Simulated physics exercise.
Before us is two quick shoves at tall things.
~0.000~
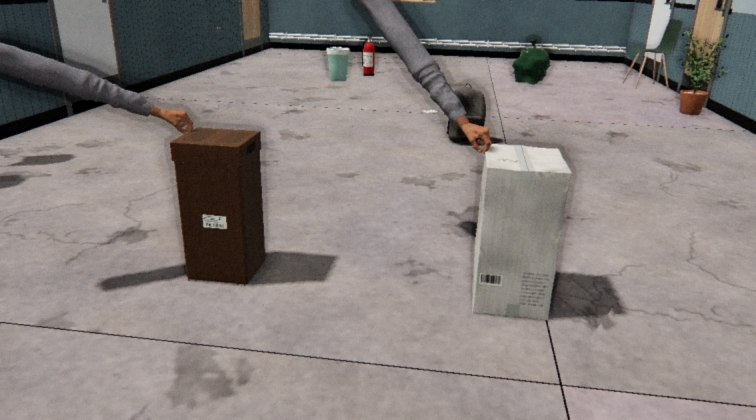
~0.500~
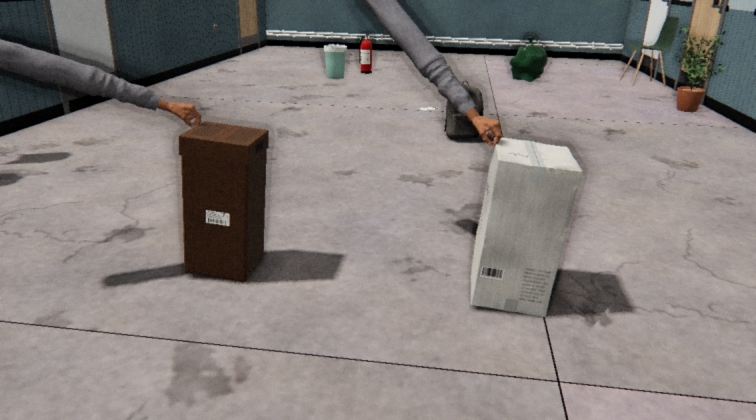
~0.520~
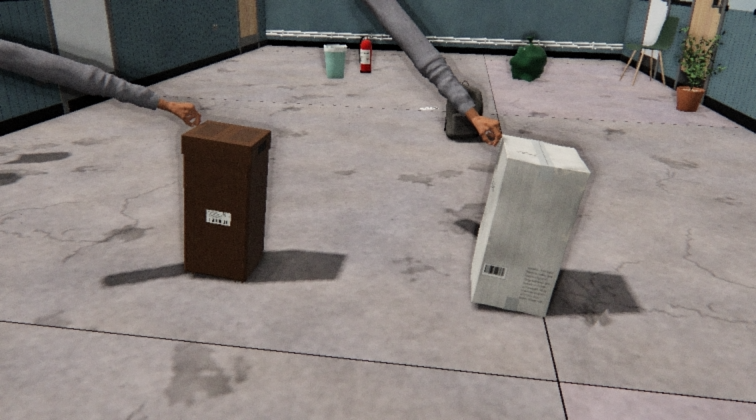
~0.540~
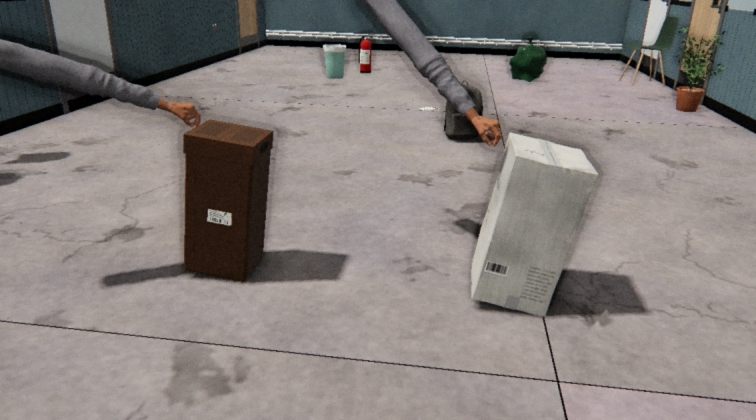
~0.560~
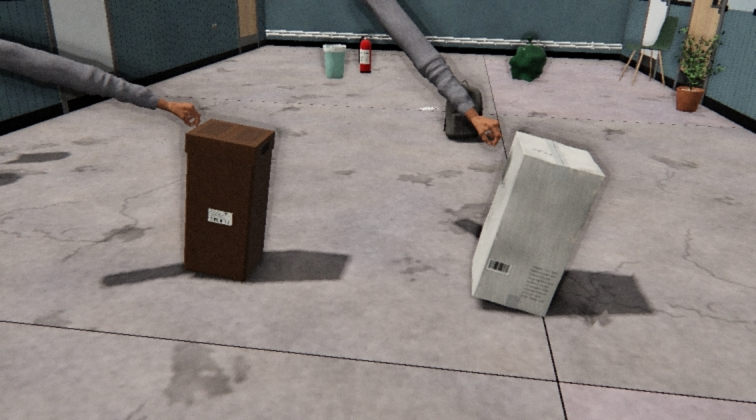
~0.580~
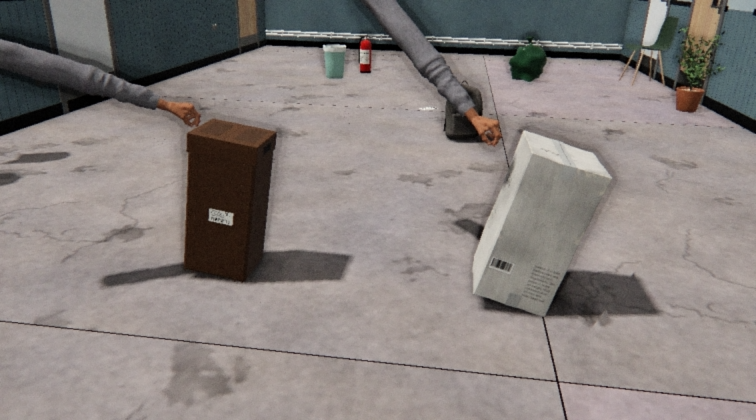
Two hands pushing the tops of a brown bin-like box and a white box, both tilting right, the white one farther.
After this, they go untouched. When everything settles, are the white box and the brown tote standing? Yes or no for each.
White box: No; brown tote: Yes.
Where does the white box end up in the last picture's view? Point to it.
It ends up close to (625, 272).
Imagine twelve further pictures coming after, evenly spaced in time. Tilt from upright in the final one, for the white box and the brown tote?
You'd see them leaning 40° and 4° respectively.
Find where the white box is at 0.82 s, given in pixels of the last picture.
(572, 226).
Around 0.82 s, white box 40° off upright near (572, 226); brown tote 4° off upright near (224, 202).
Around 1.02 s, white box 71° off upright near (611, 251); brown tote 4° off upright near (214, 202).
Finally (1.9 s), the white box topples, near (624, 272); the brown tote settles on its feet, near (219, 204).
